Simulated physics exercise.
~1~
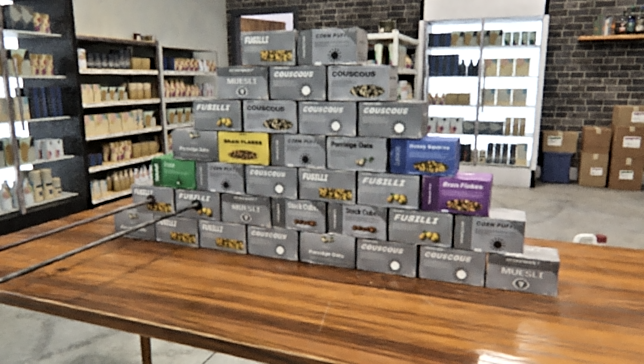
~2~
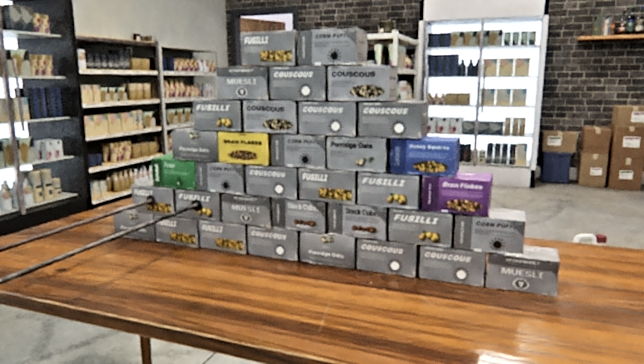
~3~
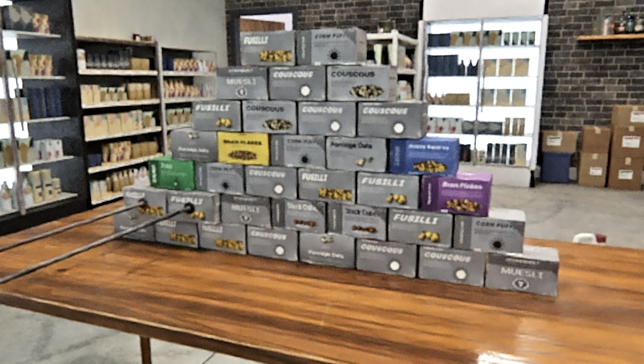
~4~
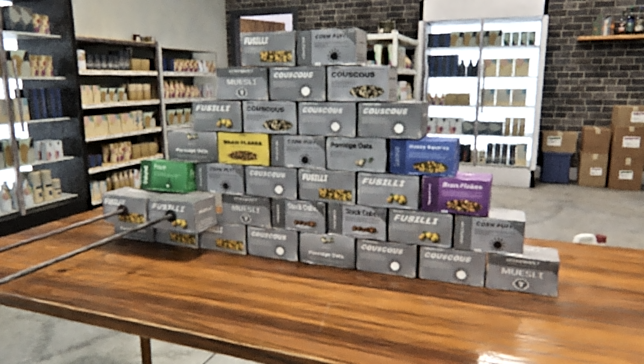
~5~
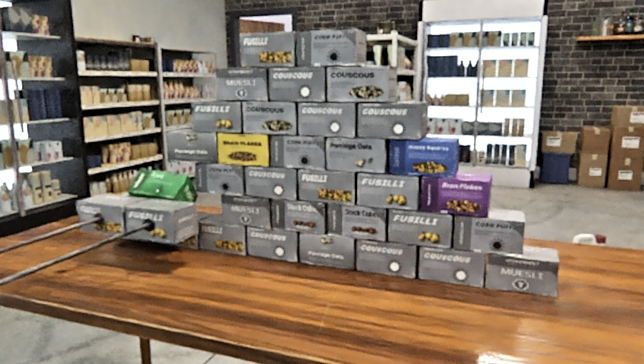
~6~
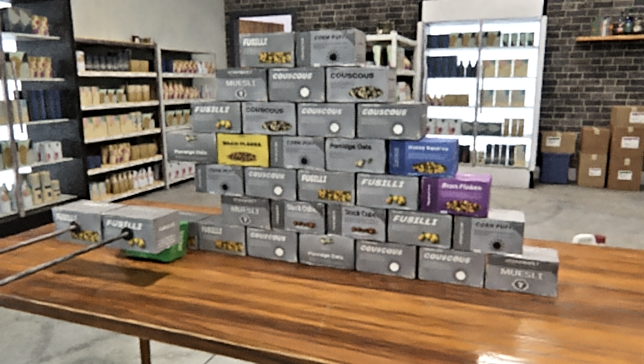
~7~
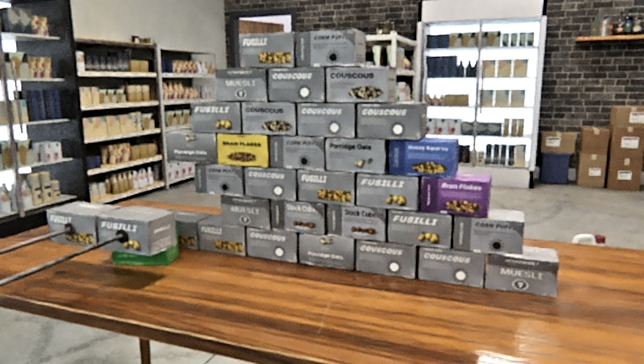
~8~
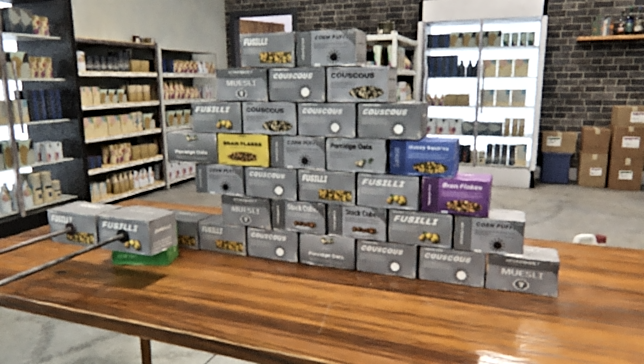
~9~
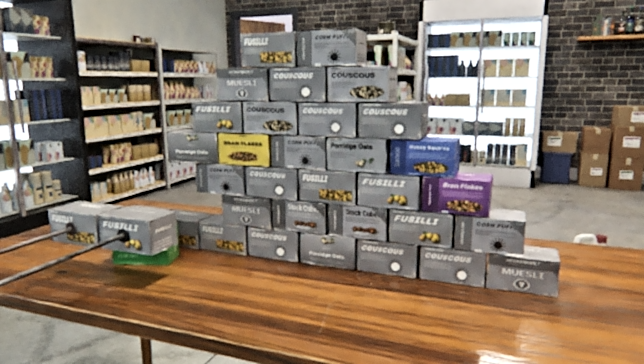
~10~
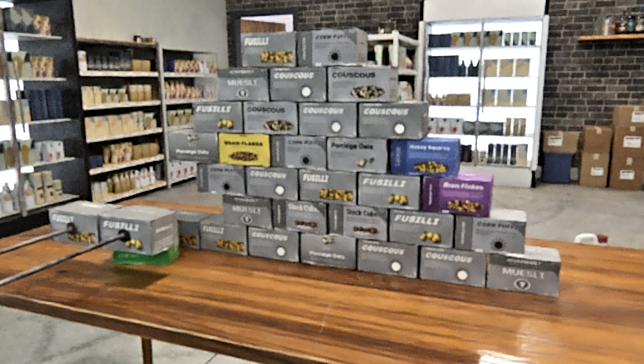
Two thin rods drew a pair of neighbouring grey boxes leftward out of the lower left of a stacked wall, and the green box resting on them tipped and dropped onto its side on the table, while the rest, purple one included, stayed standing.
